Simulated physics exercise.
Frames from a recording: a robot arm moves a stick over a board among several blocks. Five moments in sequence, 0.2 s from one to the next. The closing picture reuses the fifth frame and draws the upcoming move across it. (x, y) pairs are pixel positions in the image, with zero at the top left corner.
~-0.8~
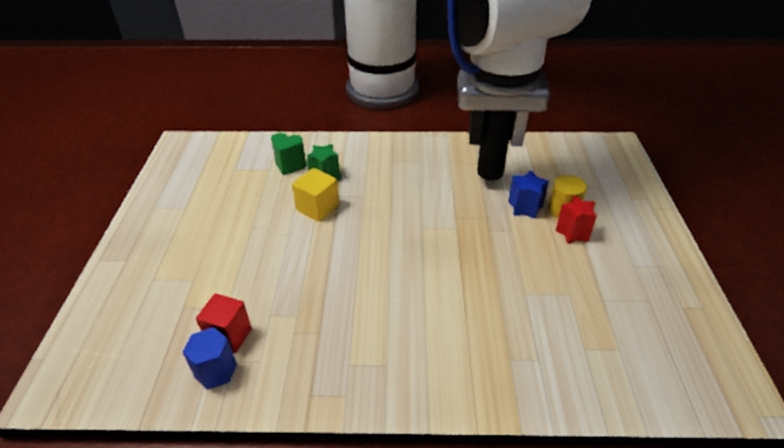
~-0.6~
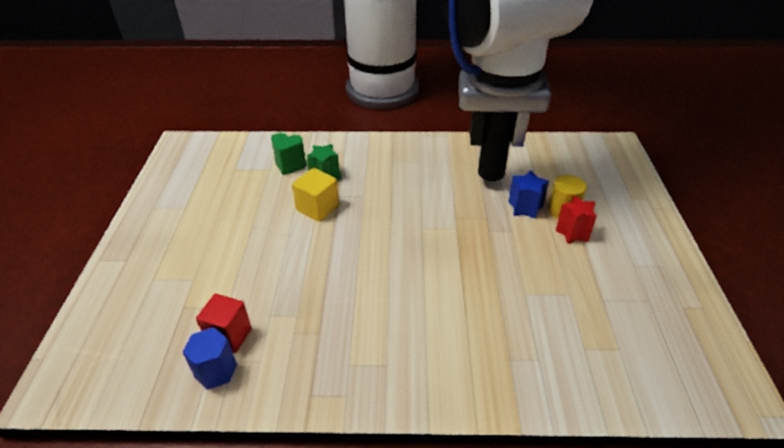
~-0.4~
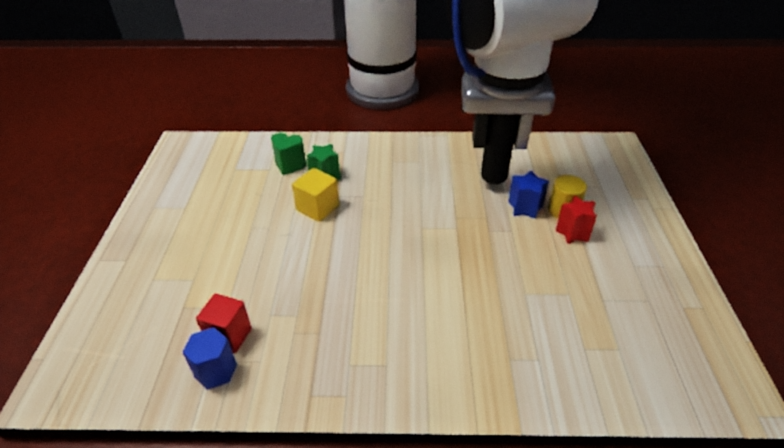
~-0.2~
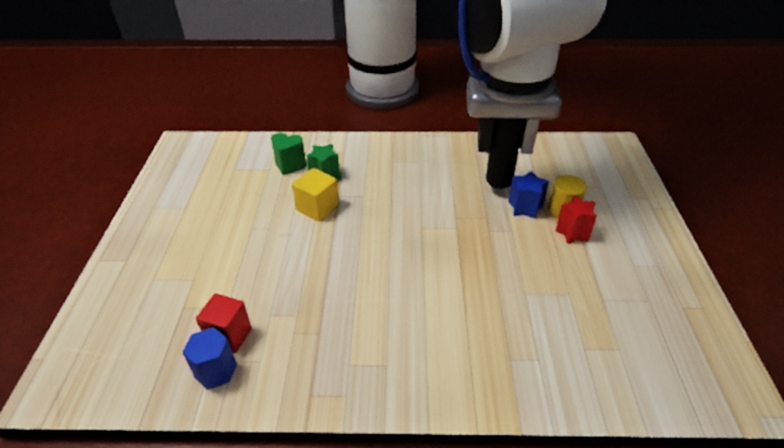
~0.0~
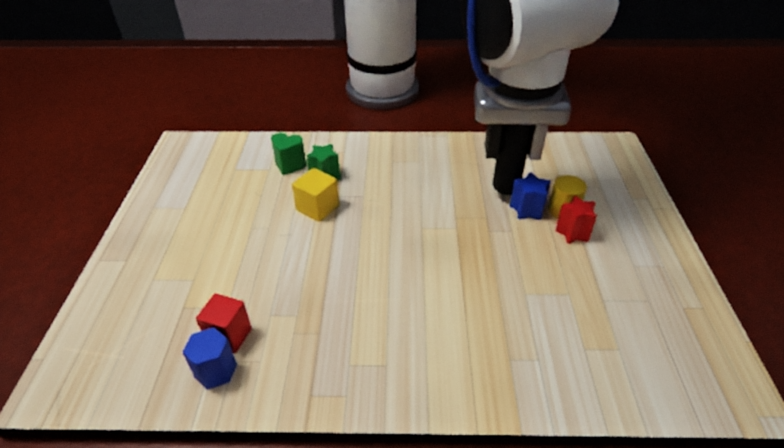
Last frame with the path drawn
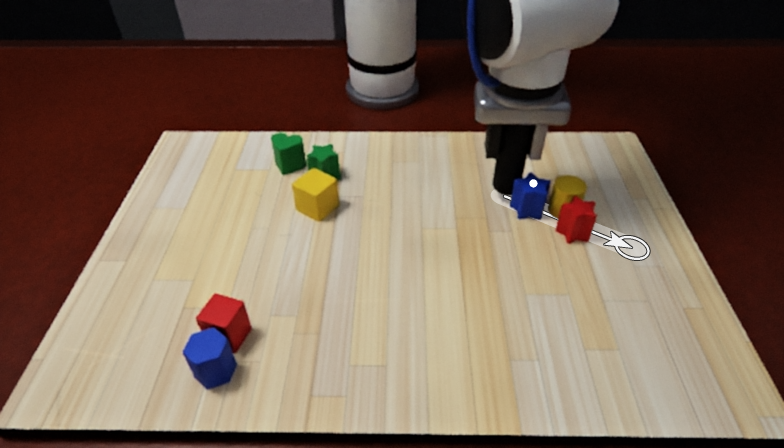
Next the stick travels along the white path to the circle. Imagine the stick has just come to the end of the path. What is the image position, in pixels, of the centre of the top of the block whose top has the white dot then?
The centre of its top face lies at (643, 241).
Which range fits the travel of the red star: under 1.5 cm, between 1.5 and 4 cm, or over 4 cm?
I reckon it covers more than 4 cm.
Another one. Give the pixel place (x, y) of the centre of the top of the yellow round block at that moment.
It should be at (619, 191) by then.
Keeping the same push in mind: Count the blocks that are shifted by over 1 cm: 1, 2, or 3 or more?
Three or more will move.
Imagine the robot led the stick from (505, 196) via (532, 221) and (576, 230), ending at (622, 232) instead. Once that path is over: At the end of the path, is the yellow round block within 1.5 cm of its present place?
Short answer: No.
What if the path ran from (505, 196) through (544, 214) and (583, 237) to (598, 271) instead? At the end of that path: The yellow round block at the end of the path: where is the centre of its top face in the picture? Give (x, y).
My best guess is (602, 190).
Path on the board, straight from (505, 196) to (632, 248); the dot is on the blue star.
The first path, step by step. One third of the way, stick at (547, 204); blue star at (571, 203); yellow round block at (588, 188); red star at (597, 216), turned 20° anticlockwise.
Two thirds of the way, stick at (590, 221); blue star at (611, 222), turned 20° clockwise; yellow round block at (614, 190); red star at (635, 241).
At the end, stick at (636, 239); blue star at (643, 241), turned 55° clockwise; yellow round block at (619, 191); red star at (656, 265), turned 20° clockwise.
